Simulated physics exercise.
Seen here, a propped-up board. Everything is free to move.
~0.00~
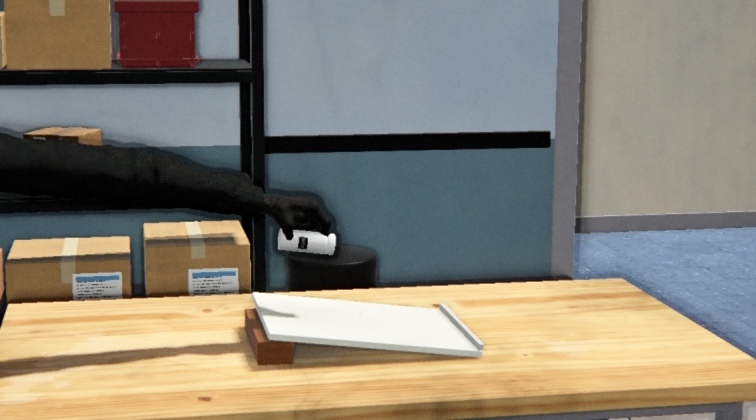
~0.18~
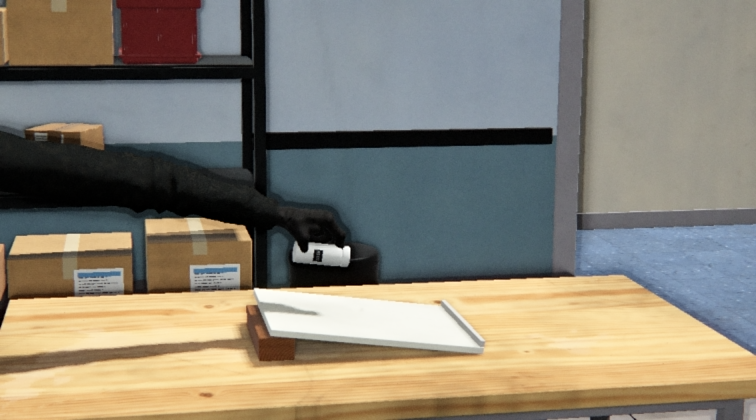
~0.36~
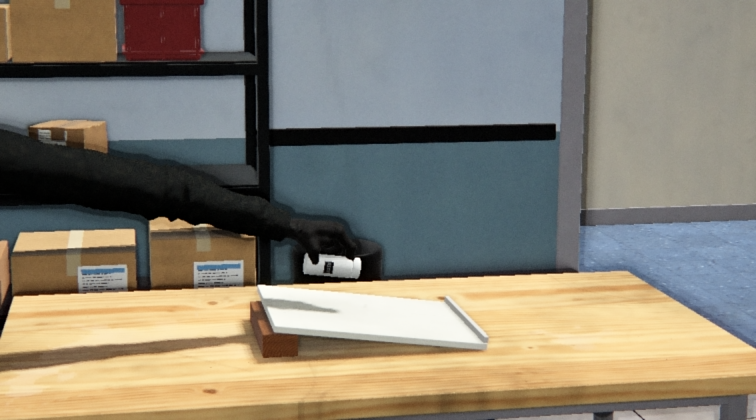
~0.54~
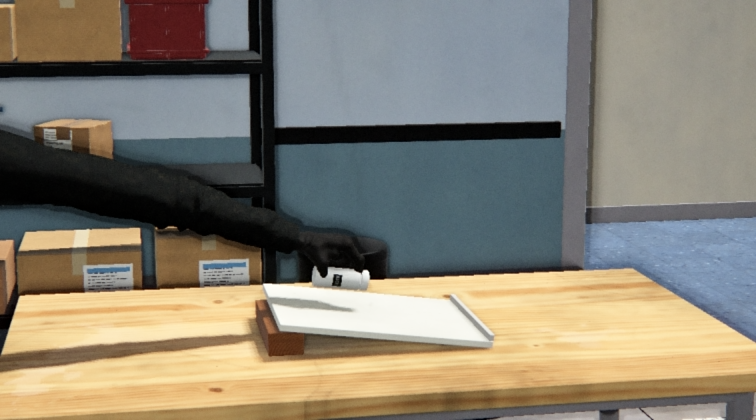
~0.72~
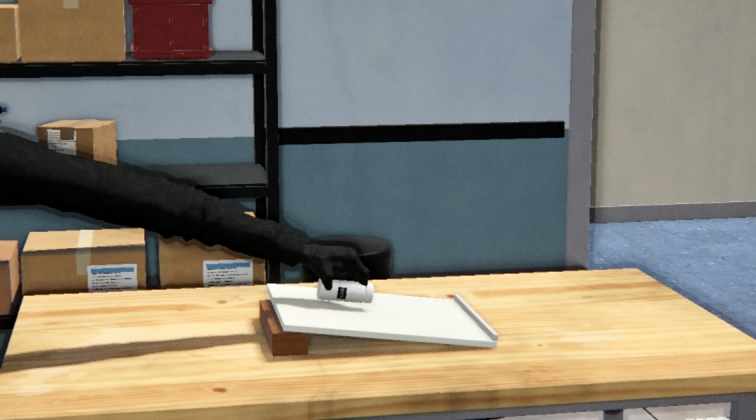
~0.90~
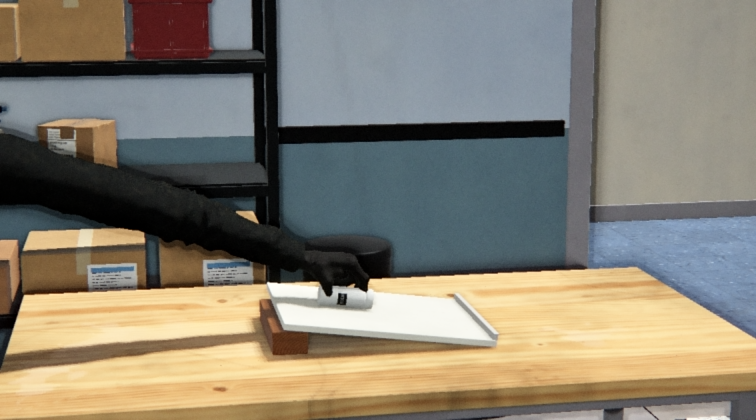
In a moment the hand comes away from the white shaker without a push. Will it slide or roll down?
The white shaker remains at rest.
After 1.10 s, nothing has stirred.
After 1.30 s, white shaker resting near (346, 298).
At rest (1.9 s), it is in place. Seen from the same camera at the end, white shaker near (346, 298). The white shaker stays where it is put.
